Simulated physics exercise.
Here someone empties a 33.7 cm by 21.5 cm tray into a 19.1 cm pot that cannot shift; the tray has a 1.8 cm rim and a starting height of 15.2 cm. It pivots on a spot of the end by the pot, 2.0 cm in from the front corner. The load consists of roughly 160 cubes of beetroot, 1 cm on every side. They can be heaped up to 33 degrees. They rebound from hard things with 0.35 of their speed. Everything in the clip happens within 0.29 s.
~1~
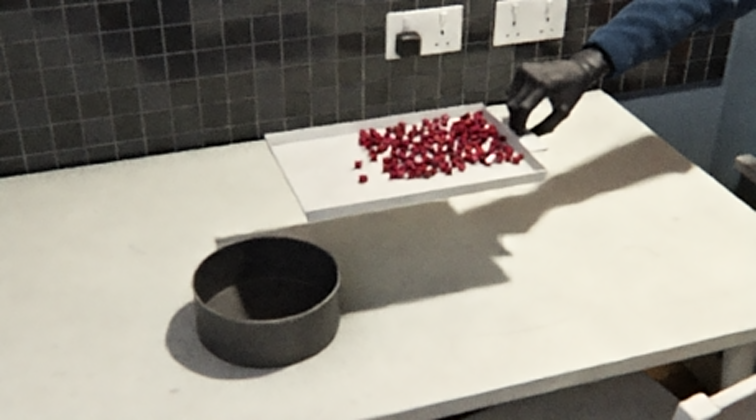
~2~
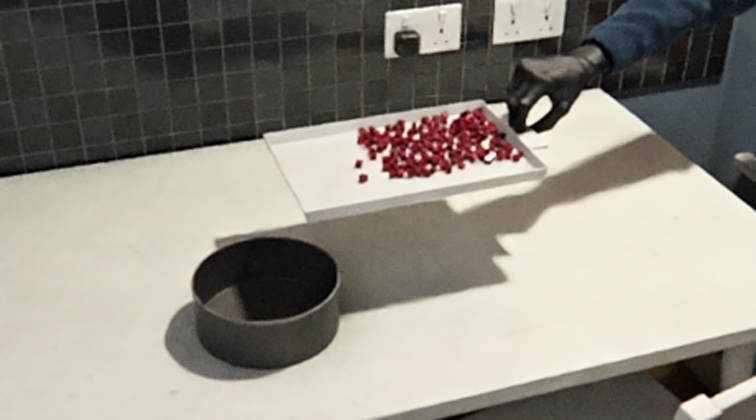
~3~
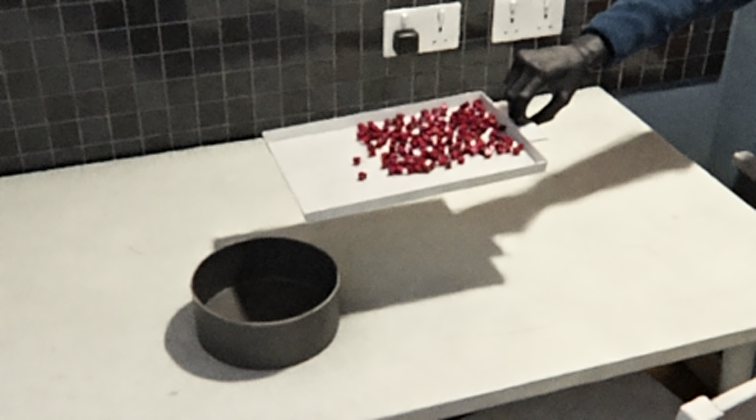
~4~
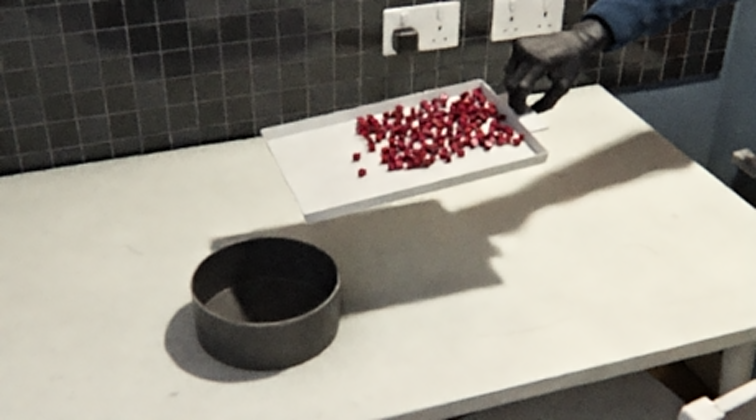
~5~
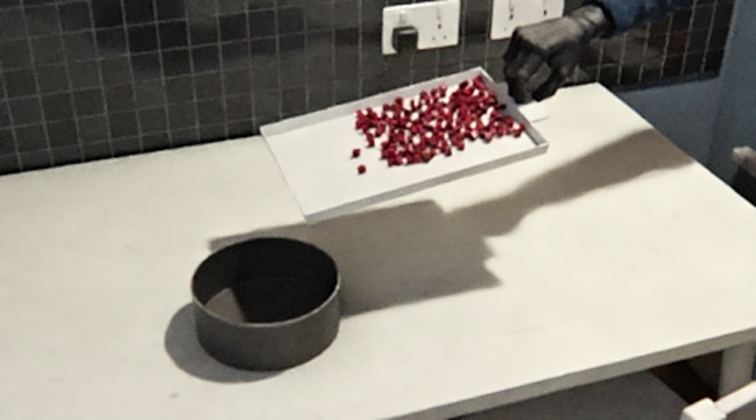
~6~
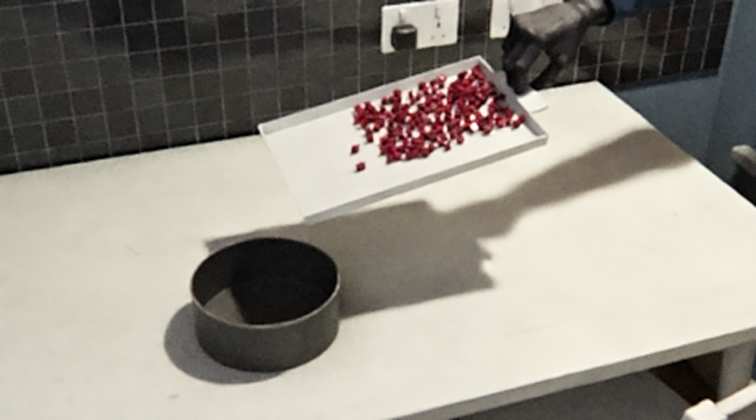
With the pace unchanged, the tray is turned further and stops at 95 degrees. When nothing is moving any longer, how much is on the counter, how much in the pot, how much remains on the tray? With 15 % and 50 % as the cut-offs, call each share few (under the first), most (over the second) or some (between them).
My estimate: Counter: Few, pot: Most, left on the tray: Few.
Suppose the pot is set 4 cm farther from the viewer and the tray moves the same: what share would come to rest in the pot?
In that setup it would come to near 90 per cent.
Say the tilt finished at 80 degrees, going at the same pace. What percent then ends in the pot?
It would be near 75 per cent.
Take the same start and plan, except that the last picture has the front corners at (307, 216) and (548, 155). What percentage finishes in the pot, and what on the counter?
Pot: 30, counter: 65.
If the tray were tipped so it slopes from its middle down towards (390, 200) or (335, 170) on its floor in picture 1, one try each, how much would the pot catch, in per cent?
The share comes to roughly 40 in a hundred, then roughly 25 in a hundred.
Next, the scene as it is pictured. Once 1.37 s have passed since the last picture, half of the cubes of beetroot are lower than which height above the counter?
The halfway mark sits at about 2 cm.
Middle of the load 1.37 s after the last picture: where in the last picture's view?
At about (277, 315).
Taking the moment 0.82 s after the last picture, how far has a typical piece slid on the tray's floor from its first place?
About 19 cm.
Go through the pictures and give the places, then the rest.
In the first frame, tray tilt 0 degrees, front corners at (308, 209) and (545, 169); middle of the pieces at (440, 149); pot at (266, 276).
In the second frame, tray tilt 1 degrees, front corners at (307, 210) and (545, 167); middle of the pieces at (439, 147).
In the third frame, tray tilt 3 degrees, front corners at (307, 211) and (546, 160); middle of the pieces at (439, 141).
In the fourth frame, tray tilt 5 degrees, front corners at (306, 212) and (546, 151), lowest corner left front; middle of the pieces at (439, 133).
In the fifth frame, tray tilt 8 degrees, front corners at (306, 213) and (547, 142), lowest corner left front; middle of the pieces at (439, 126).
In the sixth frame, tray tilt 11 degrees, front corners at (305, 214) and (546, 134), lowest corner left front; middle of the pieces at (437, 119); pot at (265, 279).
Then, 0.82 s after the last picture, tilt 50 degrees; the tray holds 95 %, the pot 0 %.
Then, 1.37 s after the last picture, tilt 76 degrees; the tray holds 40 %, the pot 55 %.
Then, 1.98 s after the last picture, tilt 95 degrees; the tray holds 5 %, the pot 85 %.
In the end, counter 5 %, pot 95 %, tray 0 %.
